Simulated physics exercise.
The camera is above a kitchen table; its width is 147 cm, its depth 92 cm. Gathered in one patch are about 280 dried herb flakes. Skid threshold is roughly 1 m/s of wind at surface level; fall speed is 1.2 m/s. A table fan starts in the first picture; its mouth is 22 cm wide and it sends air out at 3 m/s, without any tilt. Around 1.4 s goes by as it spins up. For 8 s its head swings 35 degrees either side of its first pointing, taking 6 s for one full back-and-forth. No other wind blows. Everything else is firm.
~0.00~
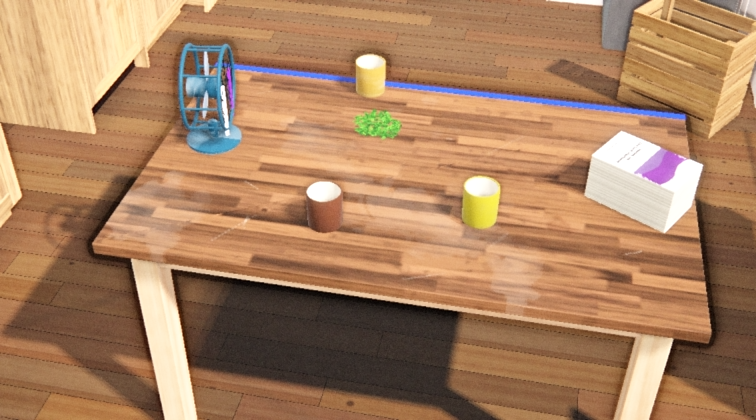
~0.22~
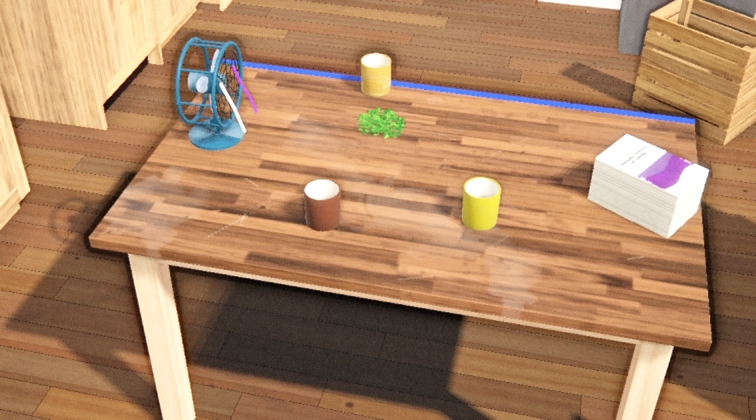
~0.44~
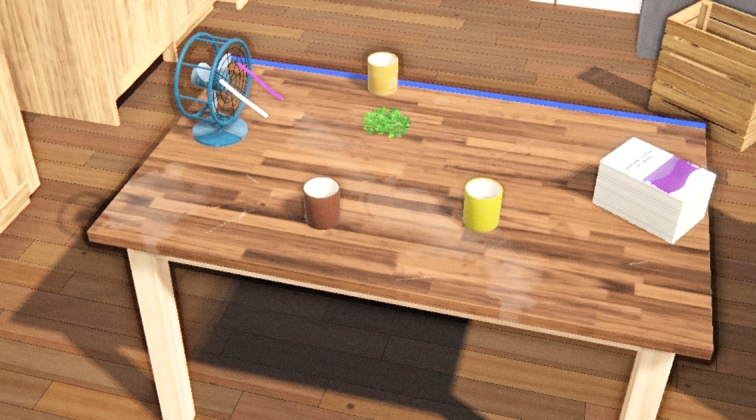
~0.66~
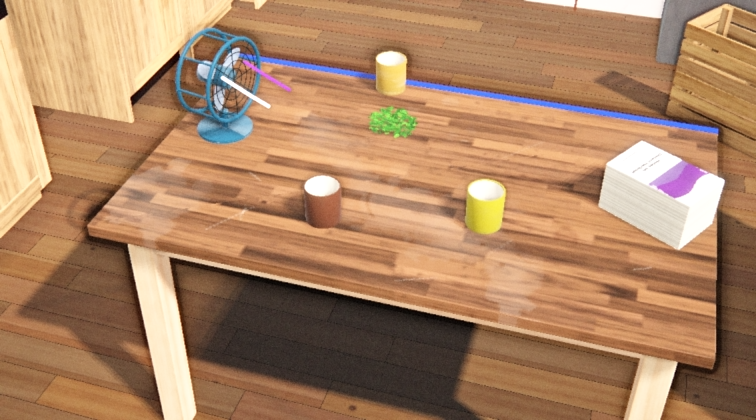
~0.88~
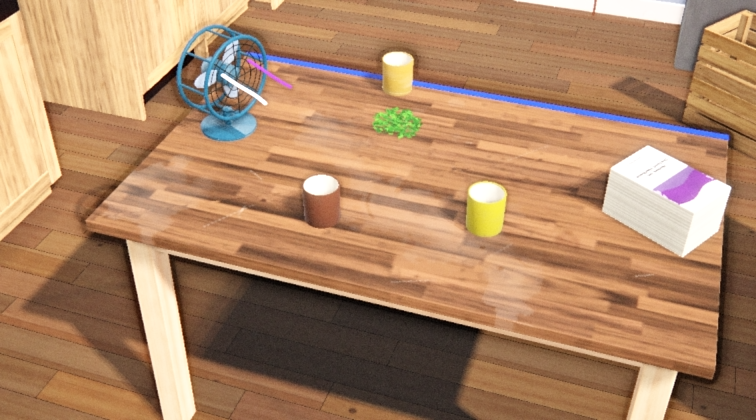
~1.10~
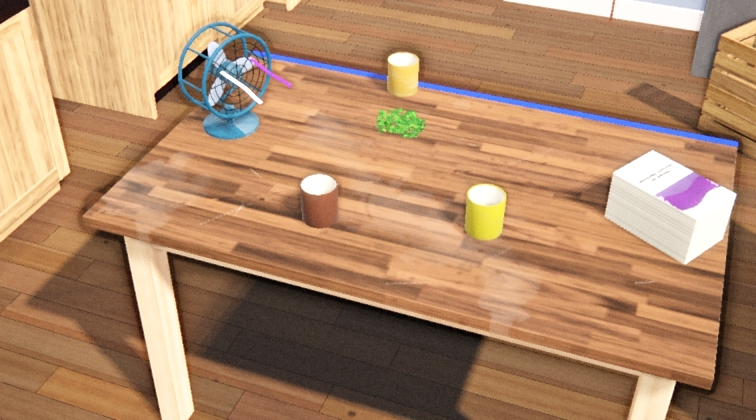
At the start, a blue table fan stands at the back left of a wooden table with three mugs, a white box and a patch of green flakes. The fan's head then turns steadily towards the front while the view shifts slightly, and the flakes stay almost entirely in place.
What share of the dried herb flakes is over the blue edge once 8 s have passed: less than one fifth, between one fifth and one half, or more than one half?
More than one half.
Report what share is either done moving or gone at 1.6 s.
Estimated share: Near 0 %.
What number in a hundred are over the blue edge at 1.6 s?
0 % or thereabouts.
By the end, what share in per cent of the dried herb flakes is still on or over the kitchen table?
Result: Some 5 %.
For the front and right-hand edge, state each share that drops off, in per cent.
Roughly 0 per cent at the front edge and 2 per cent at the right-hand edge.
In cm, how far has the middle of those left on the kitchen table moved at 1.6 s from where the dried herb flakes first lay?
Centre offset: Approx. 0 cm.
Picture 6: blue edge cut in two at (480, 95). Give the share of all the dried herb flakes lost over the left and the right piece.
Estimate: Left ~ 0 %; right ~ 90 %.
After 1.6 s the count stands so, 0 % are over the blue edge; the middle of those left on the top is near (405, 124).
After 2.6 s the count stands so, 0 % are over the blue edge; the middle of those left on the top is near (405, 124).
After 4.4 s the count stands so, 22 % are over the blue edge; the middle of those left on the top is near (535, 125).
After 8.0 s, at the end, 90 % are over the blue edge.
